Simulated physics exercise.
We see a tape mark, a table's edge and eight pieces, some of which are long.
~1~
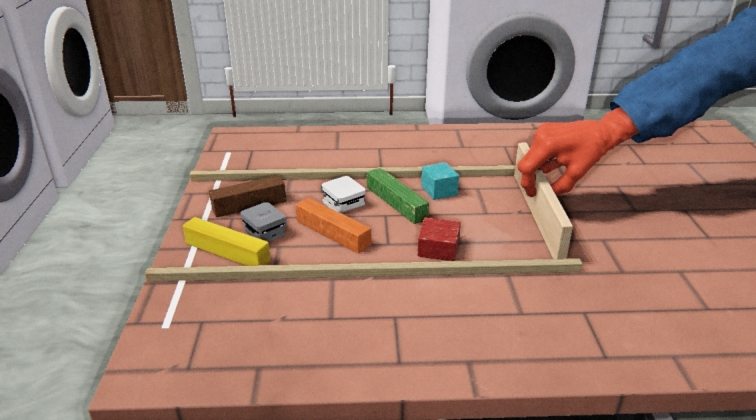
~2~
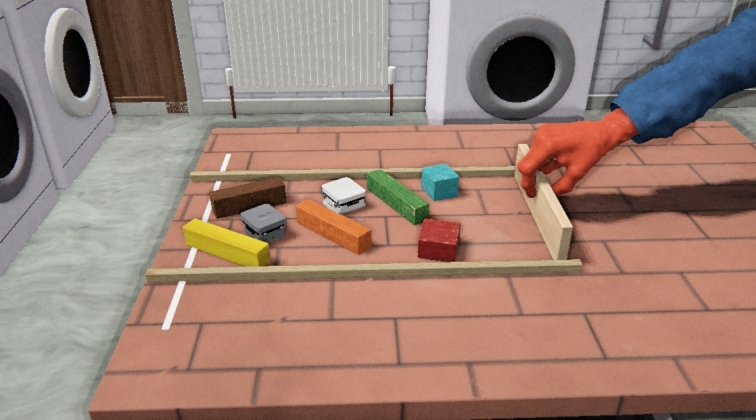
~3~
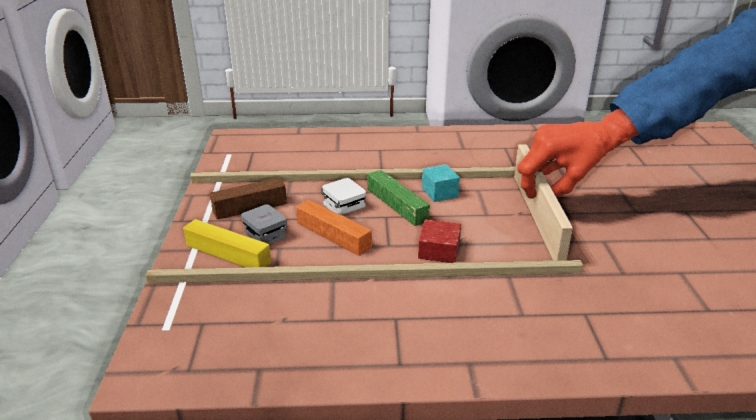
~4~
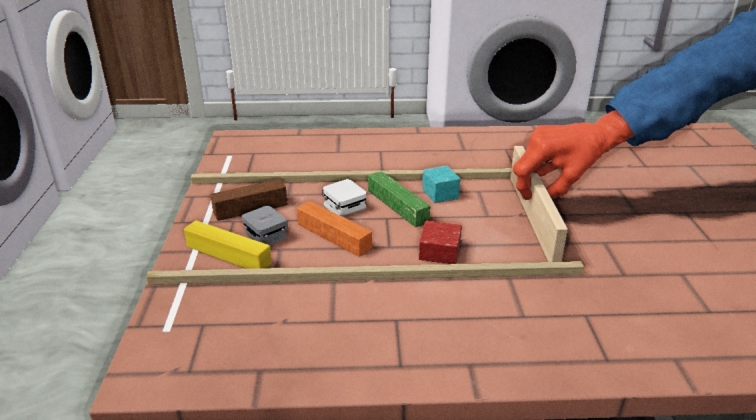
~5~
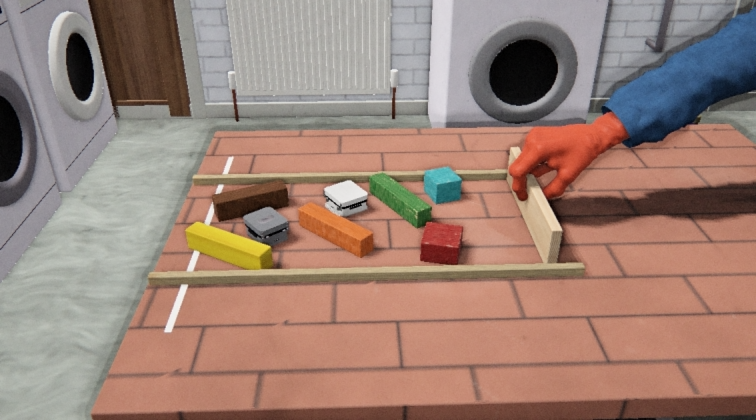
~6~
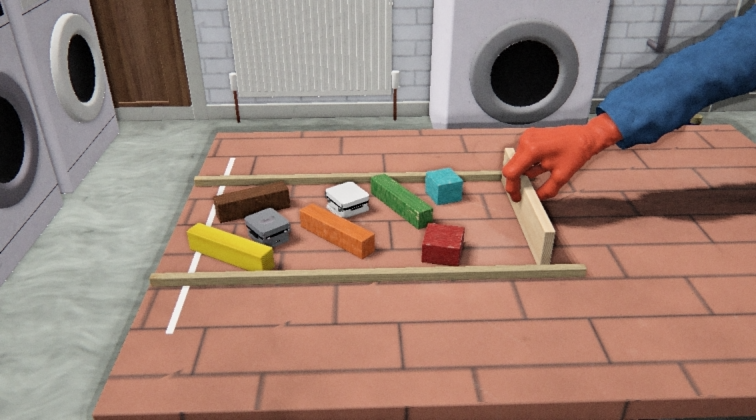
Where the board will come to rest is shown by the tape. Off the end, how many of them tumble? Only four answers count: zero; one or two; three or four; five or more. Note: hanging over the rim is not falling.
My answer: Five or more.
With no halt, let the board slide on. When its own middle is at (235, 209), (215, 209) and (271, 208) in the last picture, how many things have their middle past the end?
Respectively 4, 5 and 0.
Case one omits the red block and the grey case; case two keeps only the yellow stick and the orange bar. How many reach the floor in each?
4 in the first try, 3 in the second.
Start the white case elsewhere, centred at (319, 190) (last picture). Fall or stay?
In the end it falls away.
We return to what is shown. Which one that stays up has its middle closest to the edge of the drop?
It's the green bar that ends up nearest.
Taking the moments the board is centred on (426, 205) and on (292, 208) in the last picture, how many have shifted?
Note: First position 3; second position 8.
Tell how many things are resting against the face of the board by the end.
It's touching 3 at the end.
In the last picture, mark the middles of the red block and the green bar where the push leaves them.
In the last picture the red block sits at (175, 253) while the green bar sits at (182, 208).
A little later, none off yet; yellow stick at rest near (230, 248); brown bar at rest near (252, 202); grey case at rest near (268, 230).
Next, none off yet; yellow stick shifted a little near (215, 255); brown bar shifted a little near (224, 203); grey case shifted about its own width near (213, 233).
When it is over, the number that fall off is five or more; down, white case, orange bar, grey case, brown bar and yellow stick.
